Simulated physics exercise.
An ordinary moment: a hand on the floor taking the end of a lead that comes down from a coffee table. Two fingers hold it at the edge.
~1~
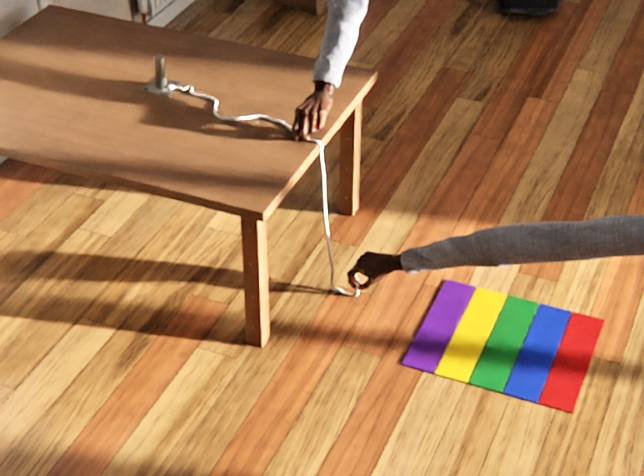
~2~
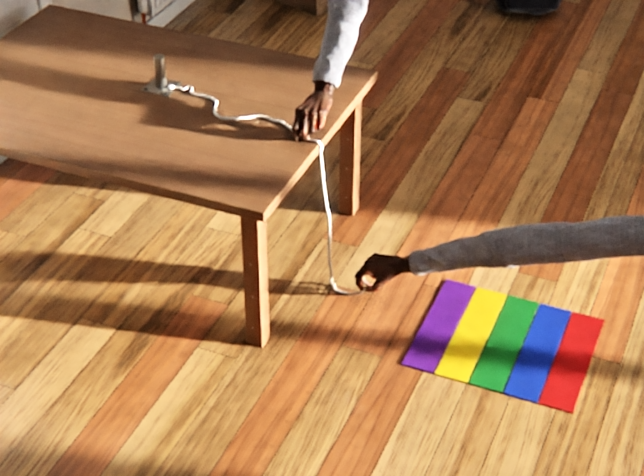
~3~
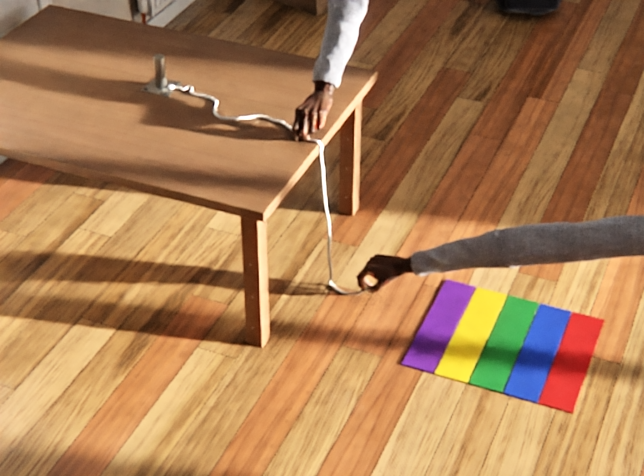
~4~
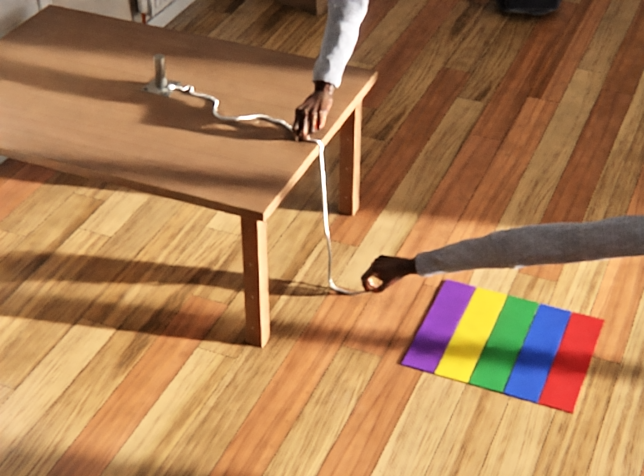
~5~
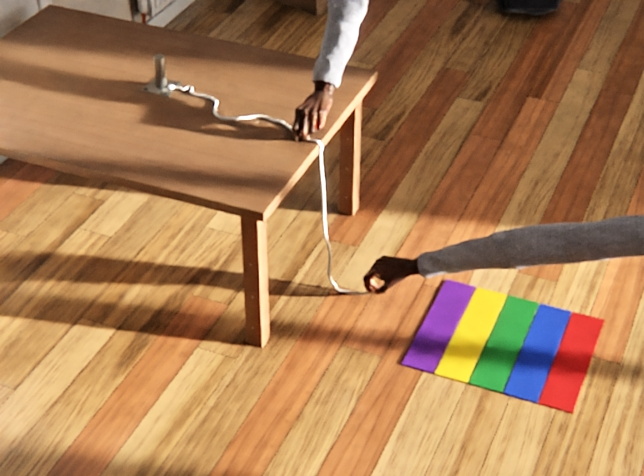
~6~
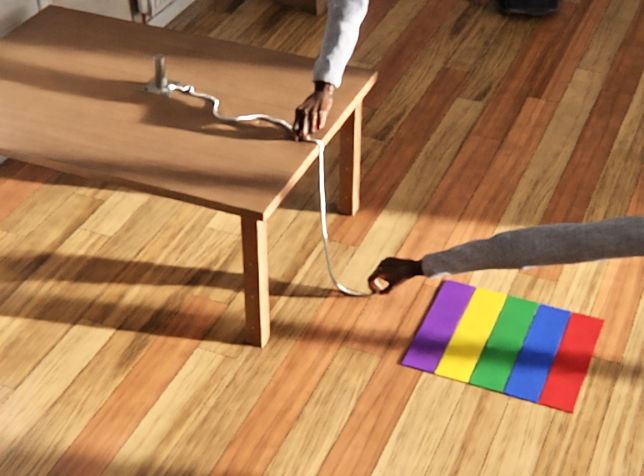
A hand near the floor held the end of a white lead hanging from a wooden coffee table and drew it slightly right, toward a striped colored mat, while another hand stayed still on the tabletop.
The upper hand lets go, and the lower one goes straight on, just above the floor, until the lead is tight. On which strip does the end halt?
The green one.
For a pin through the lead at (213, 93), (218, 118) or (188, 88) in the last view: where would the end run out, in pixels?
Try by try, around (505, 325), (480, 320) and (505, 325).
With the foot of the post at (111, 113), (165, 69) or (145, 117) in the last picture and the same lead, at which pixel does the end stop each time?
Try by try, around (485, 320), (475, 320) and (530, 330).
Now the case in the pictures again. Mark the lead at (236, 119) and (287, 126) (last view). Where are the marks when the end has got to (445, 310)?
At (264, 120), then (314, 137).
Soon after, end near (445, 310); over purple.
Then, end near (485, 321); over yellow.
At full stretch, end near (510, 327); over green. It halts on the green strip.
